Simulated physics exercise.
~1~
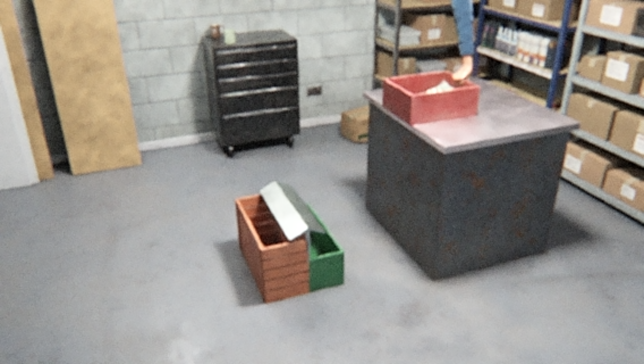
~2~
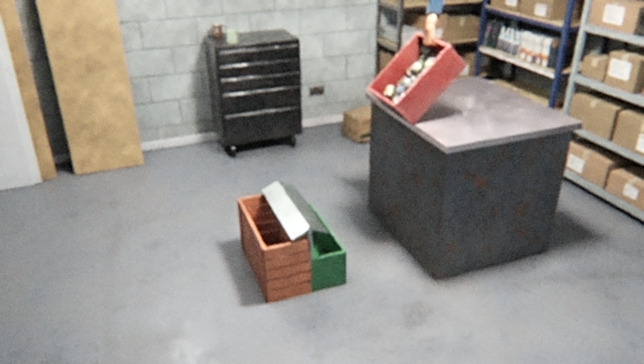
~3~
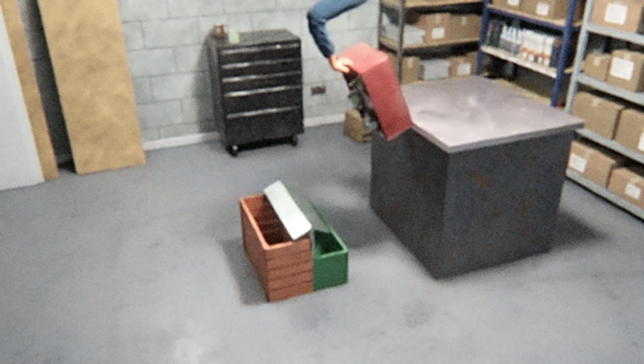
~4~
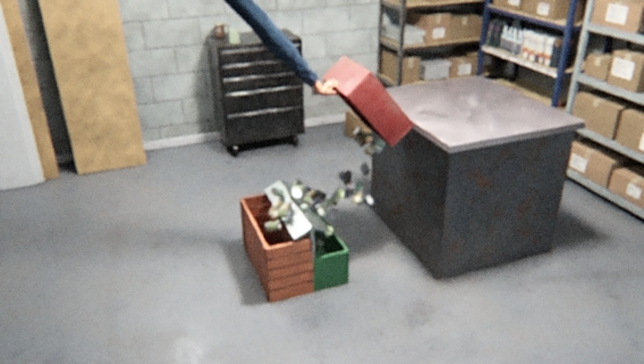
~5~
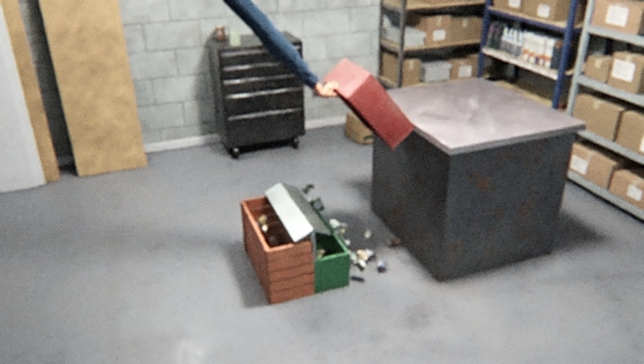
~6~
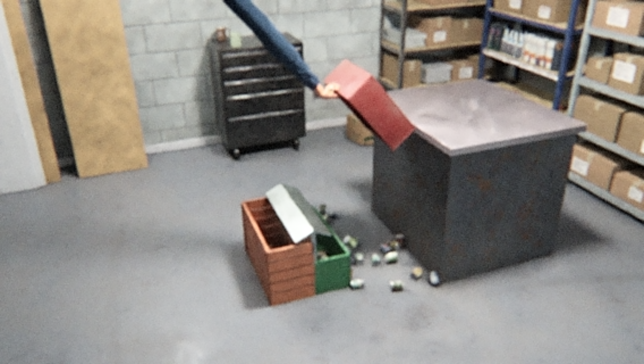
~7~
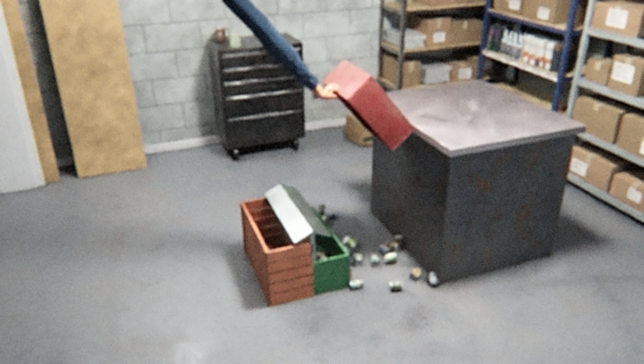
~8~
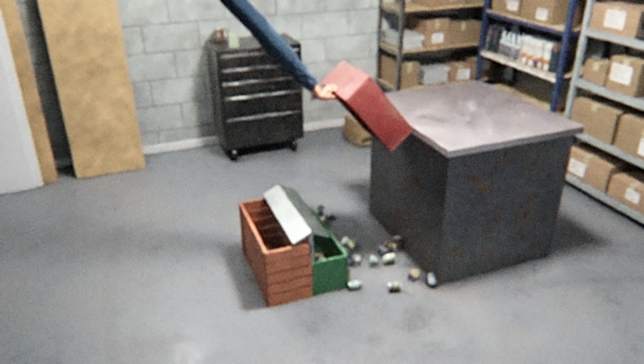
Red tote tipped off a bench by an arm, spilling small tins into green and orange boxes and across the floor.
